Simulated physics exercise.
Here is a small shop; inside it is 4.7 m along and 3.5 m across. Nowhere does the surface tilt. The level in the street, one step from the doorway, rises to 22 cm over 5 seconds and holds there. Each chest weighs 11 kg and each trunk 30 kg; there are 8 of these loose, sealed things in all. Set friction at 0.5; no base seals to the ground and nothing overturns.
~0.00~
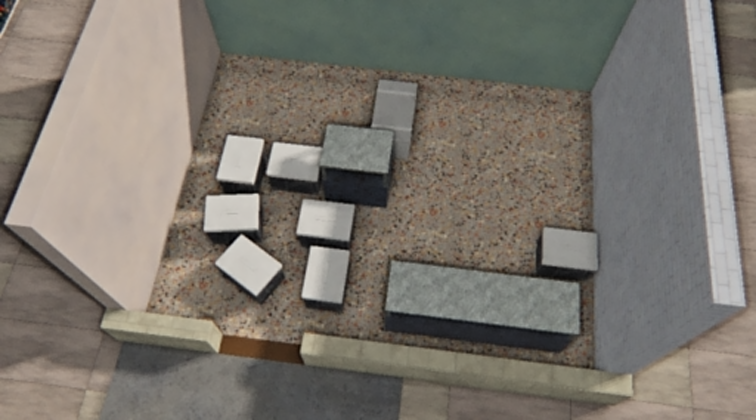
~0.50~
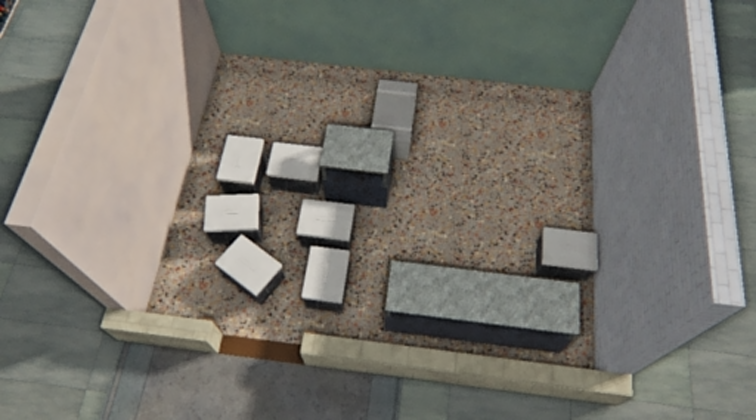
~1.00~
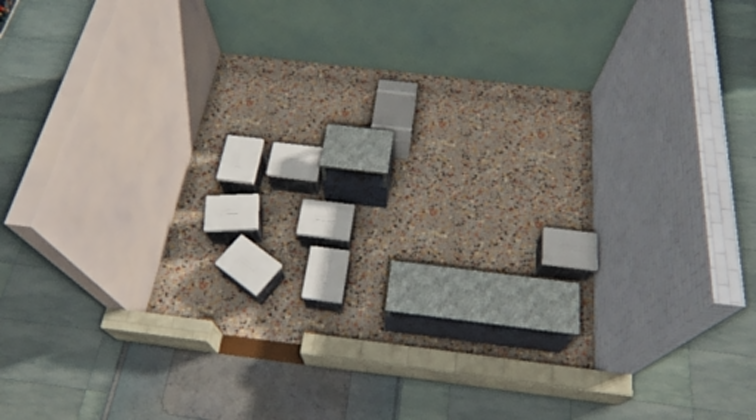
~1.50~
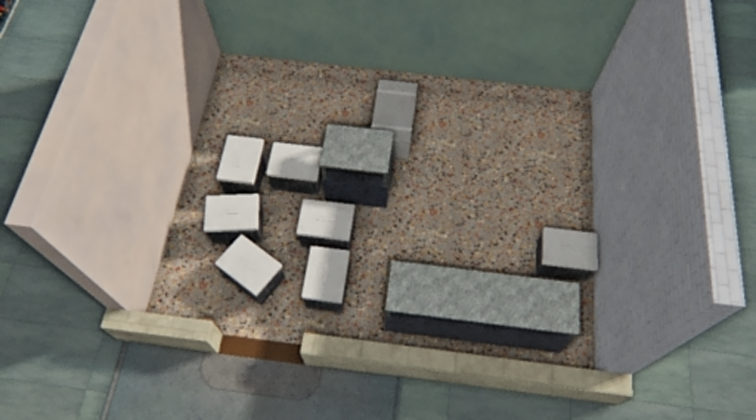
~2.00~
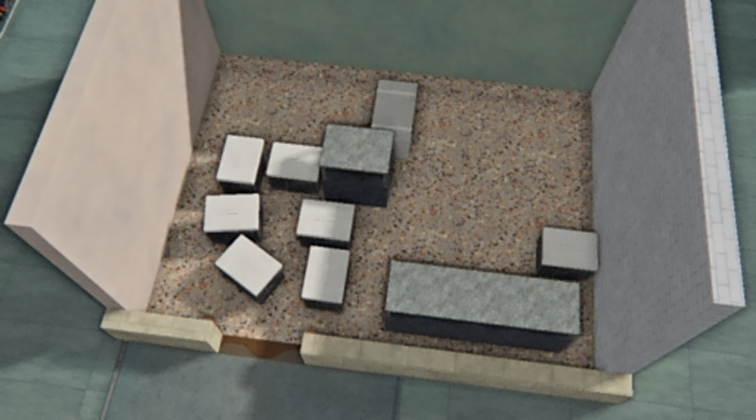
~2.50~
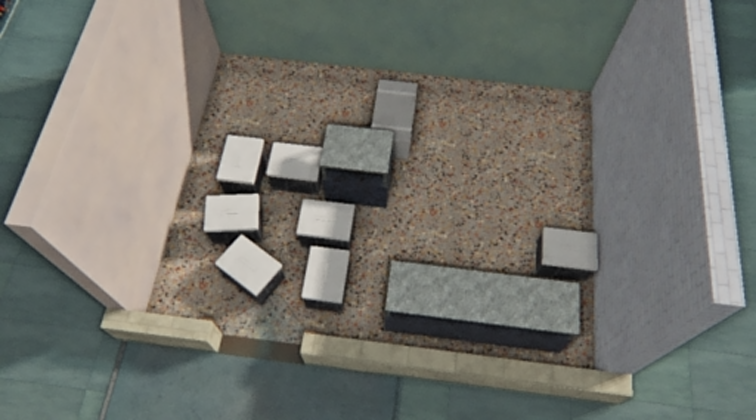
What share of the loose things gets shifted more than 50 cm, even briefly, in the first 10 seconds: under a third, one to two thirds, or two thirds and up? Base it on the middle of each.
One to two thirds.
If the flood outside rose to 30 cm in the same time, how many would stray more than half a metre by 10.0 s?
It would come to 6 of them.
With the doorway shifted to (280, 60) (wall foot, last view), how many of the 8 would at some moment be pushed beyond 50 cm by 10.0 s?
Result: 6.
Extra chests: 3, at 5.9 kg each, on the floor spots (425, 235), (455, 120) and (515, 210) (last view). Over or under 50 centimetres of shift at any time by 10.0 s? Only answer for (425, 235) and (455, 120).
The first: Farther. The second: Not as far.
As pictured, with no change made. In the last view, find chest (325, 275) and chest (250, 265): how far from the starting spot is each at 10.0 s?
The first is 40 cm from its start, the second 250 cm.
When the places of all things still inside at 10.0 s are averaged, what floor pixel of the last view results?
Somewhere near (370, 153).
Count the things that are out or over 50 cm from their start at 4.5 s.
I count 0 of them.
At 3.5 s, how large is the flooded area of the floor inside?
About 1.5 m2.
After 3.5 s 0 of 8 are over 50 cm from their spots; 0 afloat.
After 4.5 s 0 of 8 are over 50 cm from their spots; 0 afloat.
After 7.0 s 4 of 8 are over 50 cm from their spots; 2 afloat.
After 10.0 s 4 of 8 are over 50 cm from their spots, and 4 have been at some point; 3 afloat.
